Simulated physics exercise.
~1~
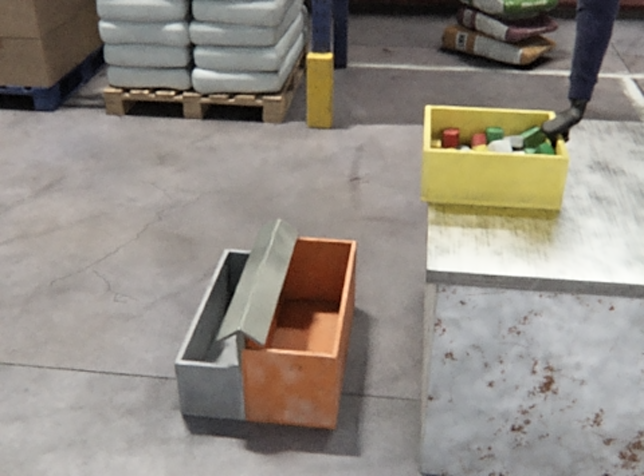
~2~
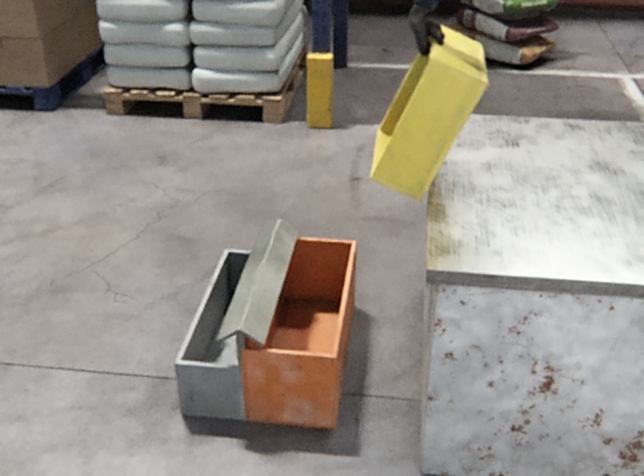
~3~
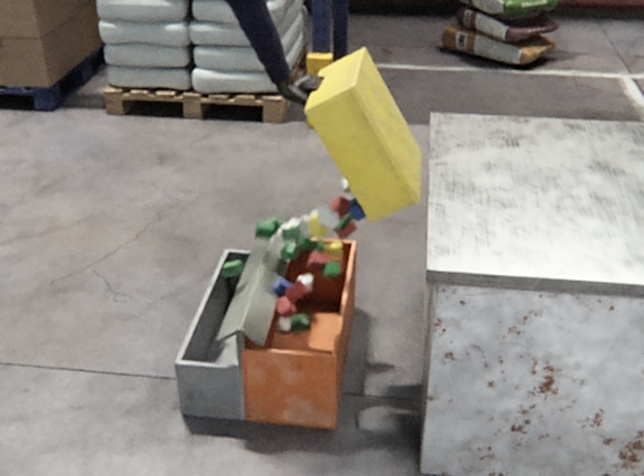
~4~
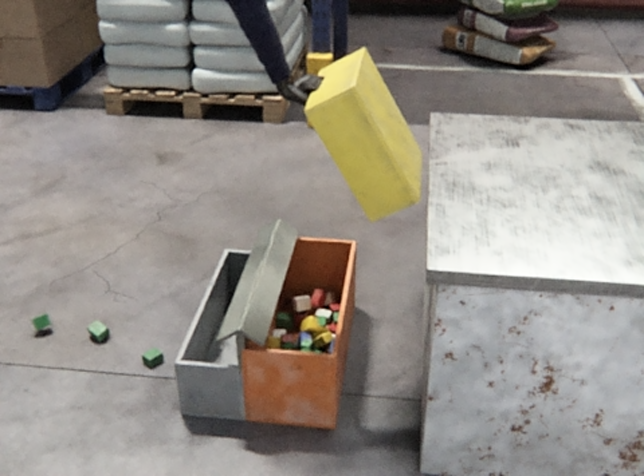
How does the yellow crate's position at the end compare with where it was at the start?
At the start the yellow crate sat upright on top of the bench. By the end it was off to the left of the bench, held tipped over in the air above the orange box.
A yellow crate of colourful toy bricks was lifted off a bench by a hand, swung left and tipped over, spilling its load around a grey ridge; most landed in the orange box, while three green bricks ended up on the floor beyond the grey tub.
